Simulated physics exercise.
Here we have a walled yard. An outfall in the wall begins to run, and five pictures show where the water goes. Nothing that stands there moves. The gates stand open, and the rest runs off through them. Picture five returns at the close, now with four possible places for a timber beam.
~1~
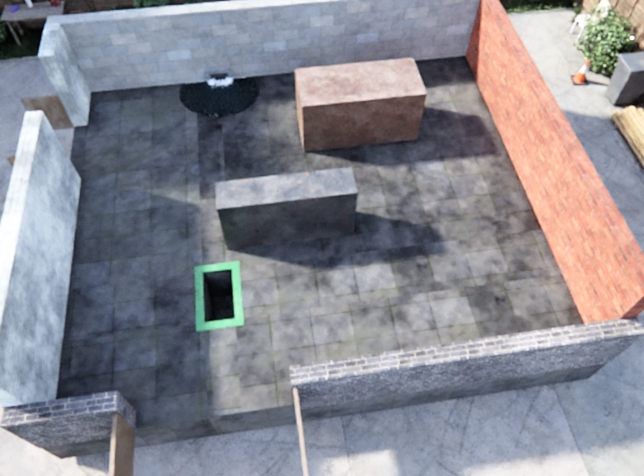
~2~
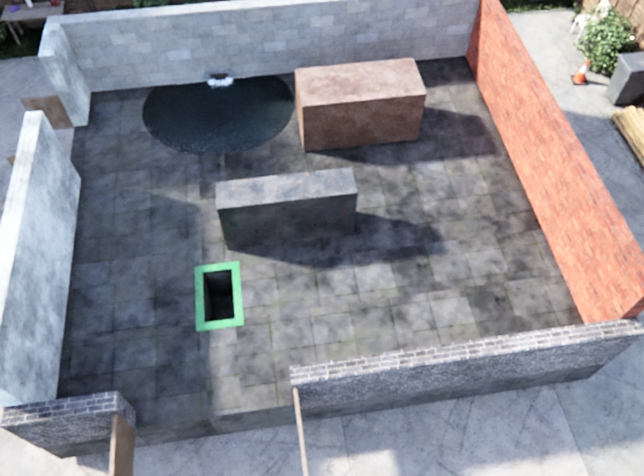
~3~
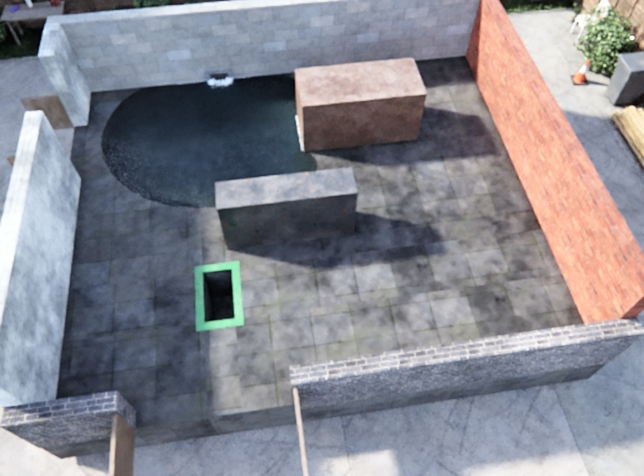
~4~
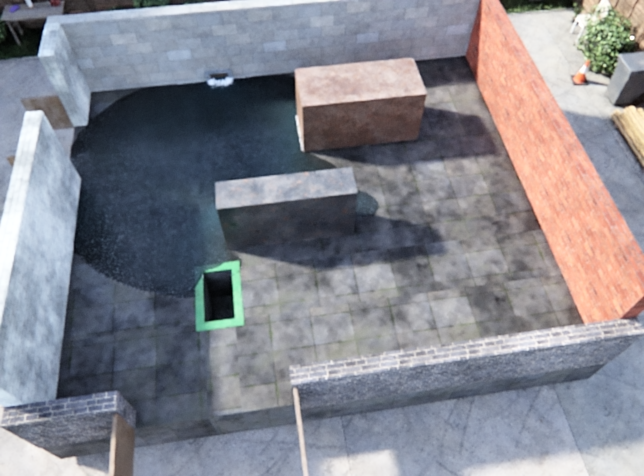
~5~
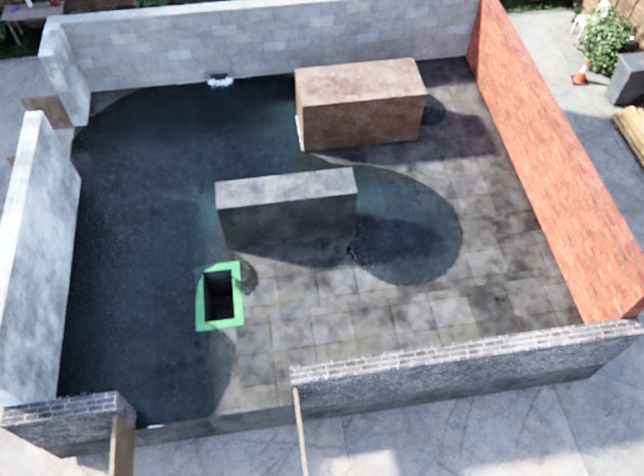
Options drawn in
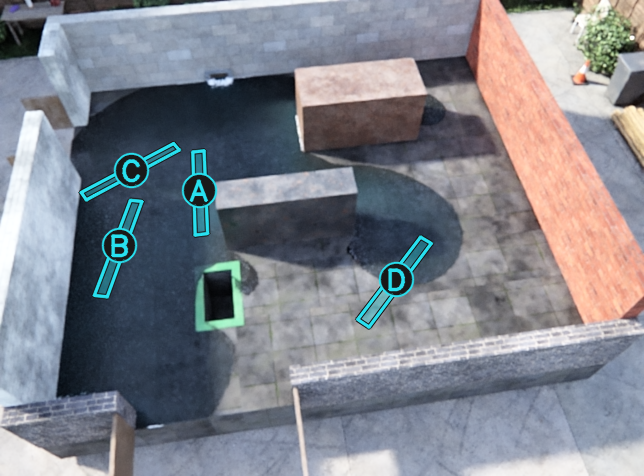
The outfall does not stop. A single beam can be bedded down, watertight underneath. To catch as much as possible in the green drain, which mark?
Choose A.
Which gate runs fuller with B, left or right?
More leaves on the right.
On the marked copy, A from (201, 234) to (198, 151); B from (100, 296) to (136, 200); C from (83, 196) to (176, 146); D from (363, 323) to (425, 240).
Choosing A, about 17 % of the stream goes into the green drain, about 79 % out by the gates.
Choosing B, about 9 % of the stream goes into the green drain, about 86 % out by the gates.
Choosing C, about 8 % of the stream goes into the green drain, about 88 % out by the gates.
Choosing D, about 9 % of the stream goes into the green drain, about 87 % out by the gates.
